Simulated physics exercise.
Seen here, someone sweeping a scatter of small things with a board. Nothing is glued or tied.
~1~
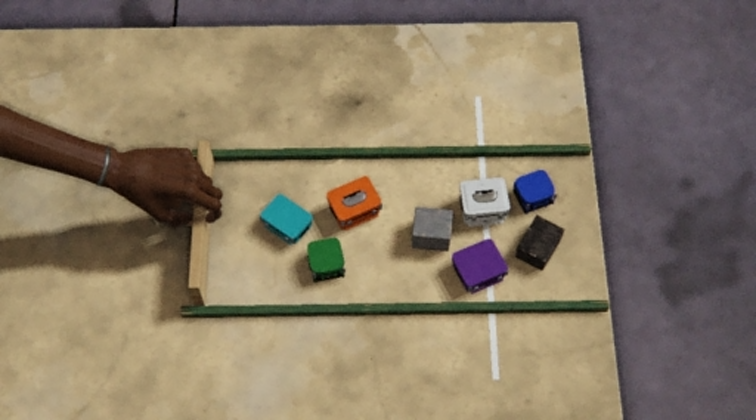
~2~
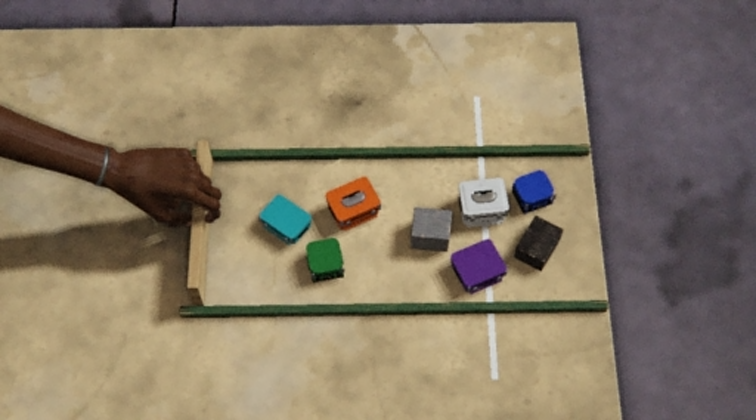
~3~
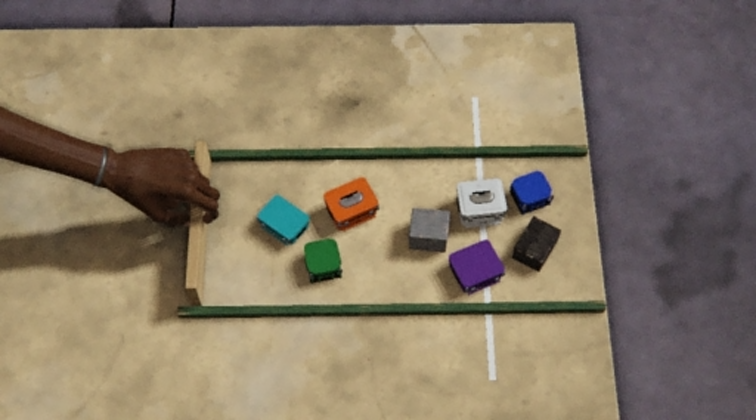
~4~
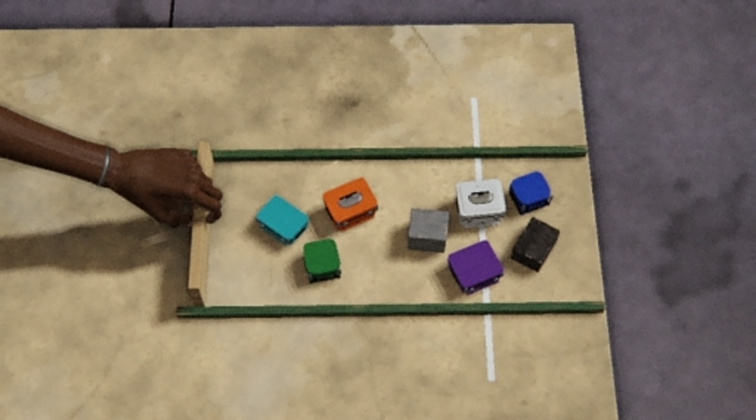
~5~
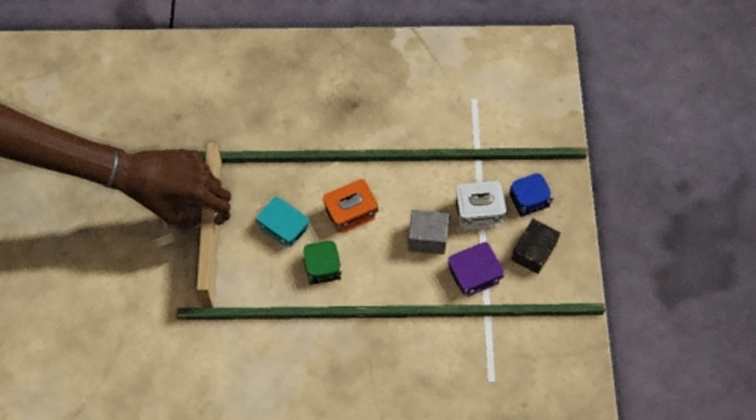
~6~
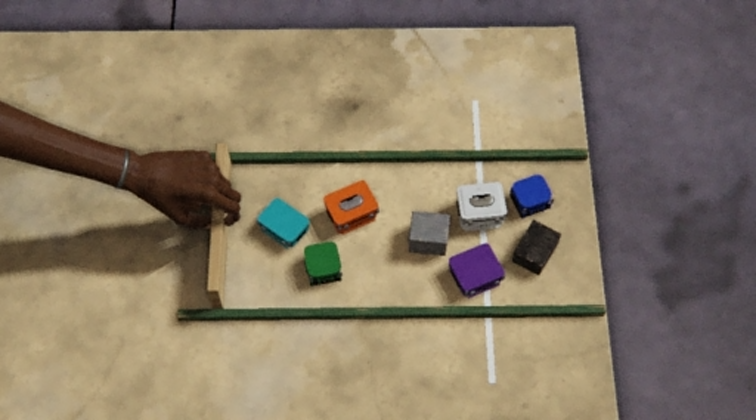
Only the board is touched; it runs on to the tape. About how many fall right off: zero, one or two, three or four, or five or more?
Outcome: The number that fall off is zero.
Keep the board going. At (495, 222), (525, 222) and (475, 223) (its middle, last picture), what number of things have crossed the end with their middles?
It would be 0, 1 and 0.
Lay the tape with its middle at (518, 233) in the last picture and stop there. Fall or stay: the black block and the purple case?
The black block falls; the purple case survives.
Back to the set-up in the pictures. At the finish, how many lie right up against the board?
3 of them.
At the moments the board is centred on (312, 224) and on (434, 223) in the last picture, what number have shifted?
The counts are 3 and 7.
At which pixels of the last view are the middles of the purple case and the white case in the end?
First (542, 283), then (536, 201).
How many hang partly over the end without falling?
Overhanging: 0.
Early on, none off yet; black block at rest near (536, 248); blue case at rest near (531, 196); white case at rest near (481, 207).
A while later, none off yet; black block at rest near (536, 248); blue case at rest near (531, 196); white case moving near (490, 205).
Finally, the number that fall off is zero.
